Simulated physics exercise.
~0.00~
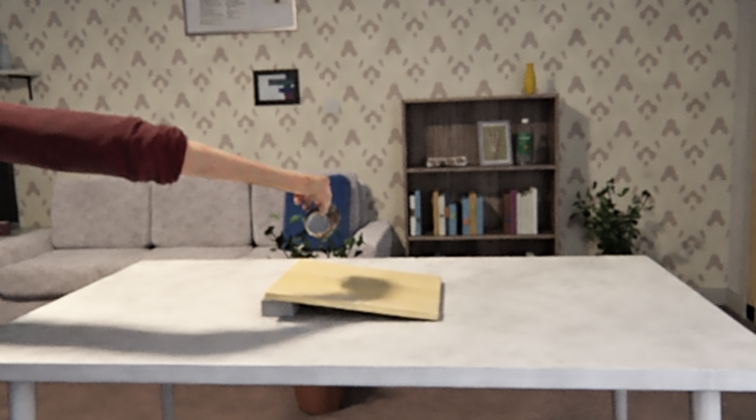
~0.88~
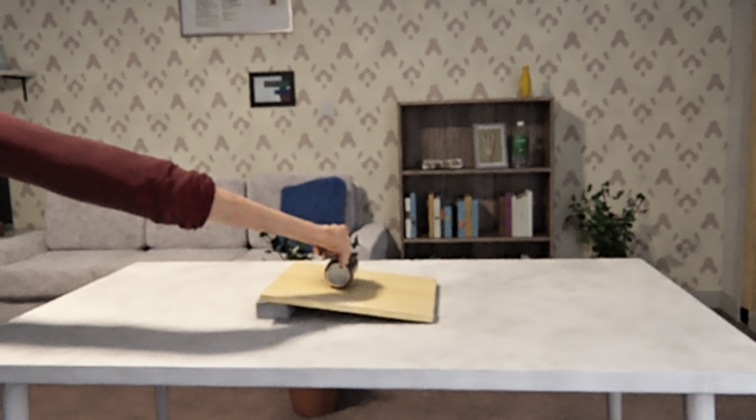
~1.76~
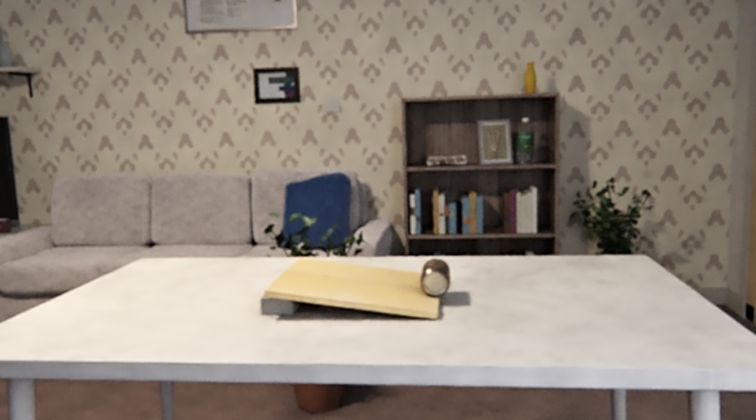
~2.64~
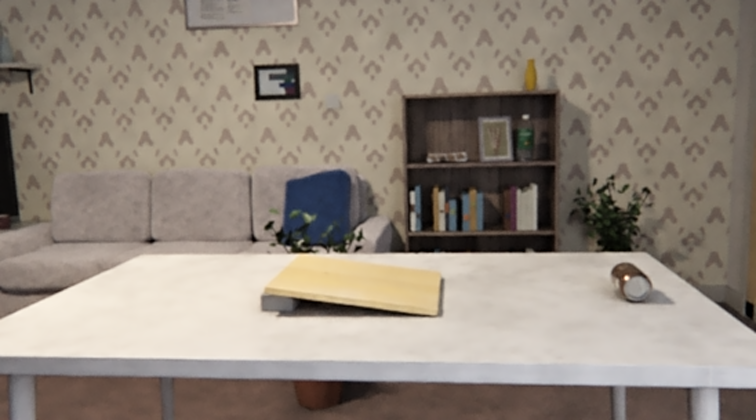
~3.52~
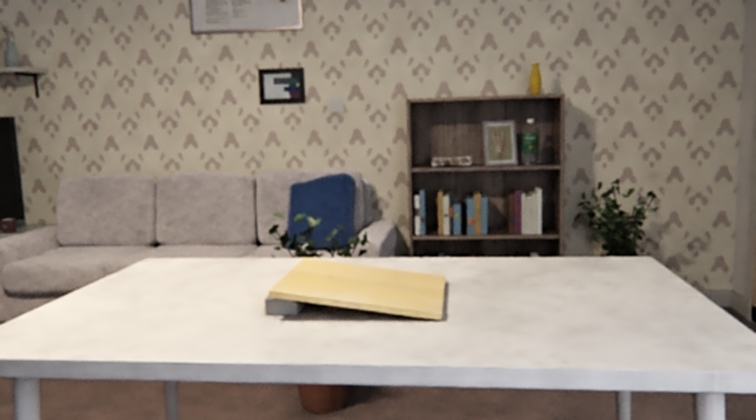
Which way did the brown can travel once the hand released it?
It rolled to the right, down the sloping board and on across the table.
